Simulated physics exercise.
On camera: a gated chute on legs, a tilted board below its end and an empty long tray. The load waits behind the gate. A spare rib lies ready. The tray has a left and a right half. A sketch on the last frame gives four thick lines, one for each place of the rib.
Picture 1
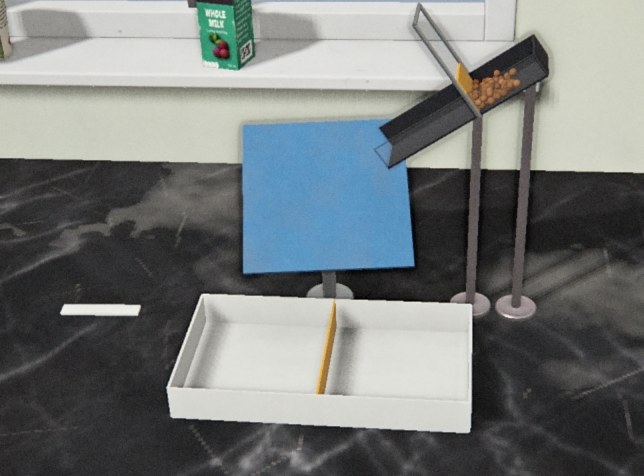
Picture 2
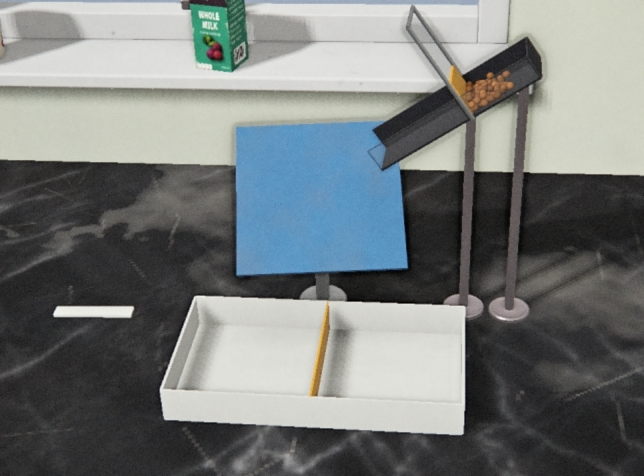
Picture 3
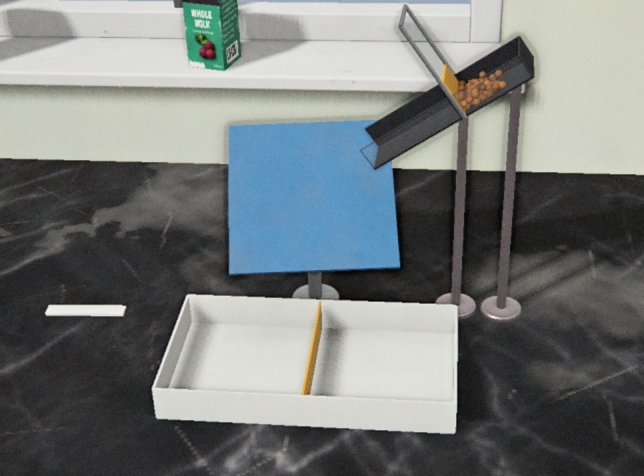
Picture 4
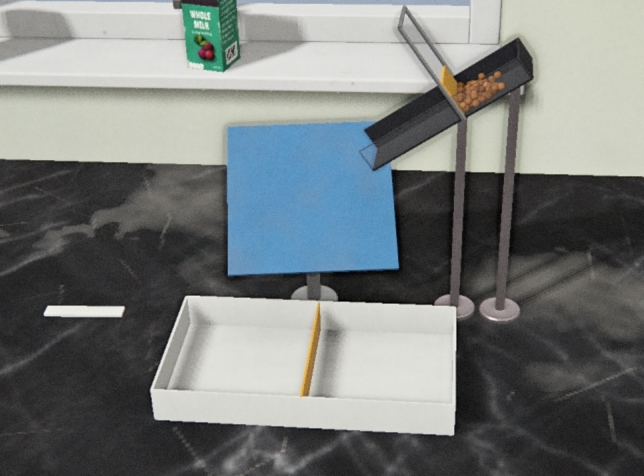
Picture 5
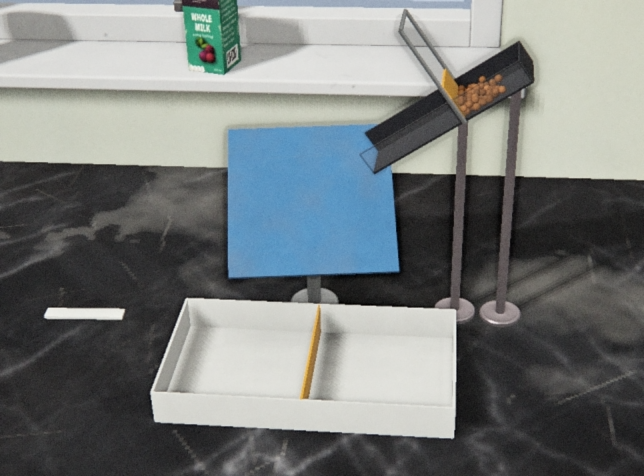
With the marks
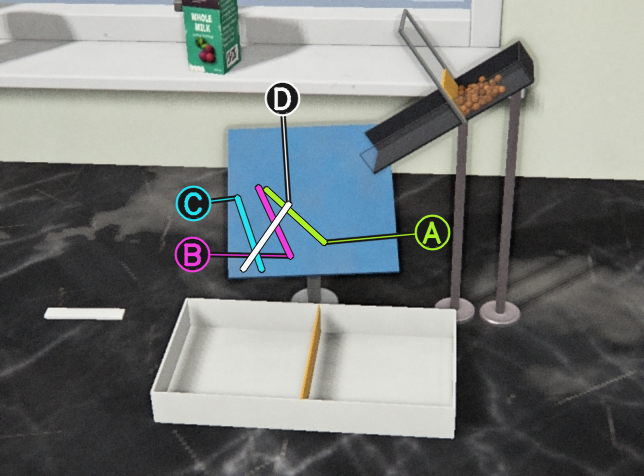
The view drifts slightly while small brown balls sit still behind the chute's closed gate.
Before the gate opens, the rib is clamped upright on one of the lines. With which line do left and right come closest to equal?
The best line is B.
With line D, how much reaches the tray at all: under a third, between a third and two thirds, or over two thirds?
Over two thirds.
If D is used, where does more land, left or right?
The left half.
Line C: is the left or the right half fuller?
Left.
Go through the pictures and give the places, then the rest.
Load behind the gate near (489, 86), cereal balls; lip of the chute near (391, 157), sloping gently, in the first frame.
Middle of the board near (319, 195), tilted fairly steeply; middle of its low edge near (322, 271); of its high edge near (316, 123), in the second frame.
Front corners of the tray near (153, 389) and (456, 403); front end of its middle wall near (302, 396); gate still shut near (447, 78), in the third frame.
Middle of the load near (474, 89); lip near (376, 160), in the fourth frame.
Middle of the load near (474, 92); lip near (376, 163), in the fifth frame.
On the marked copy, line A from (266, 189) to (324, 242); line B from (258, 187) to (290, 256); line C from (237, 197) to (261, 269); line D from (288, 204) to (243, 269).
Choosing A, of what is caught, a small share in the left half, all but a few in the right.
Choosing B, of what is caught, close to a third in the left half, close to two thirds in the right.
Choosing C, of what is caught, the bulk in the left half, a small share in the right.
Choosing D, of what is caught, the bulk in the left half, a small share in the right.
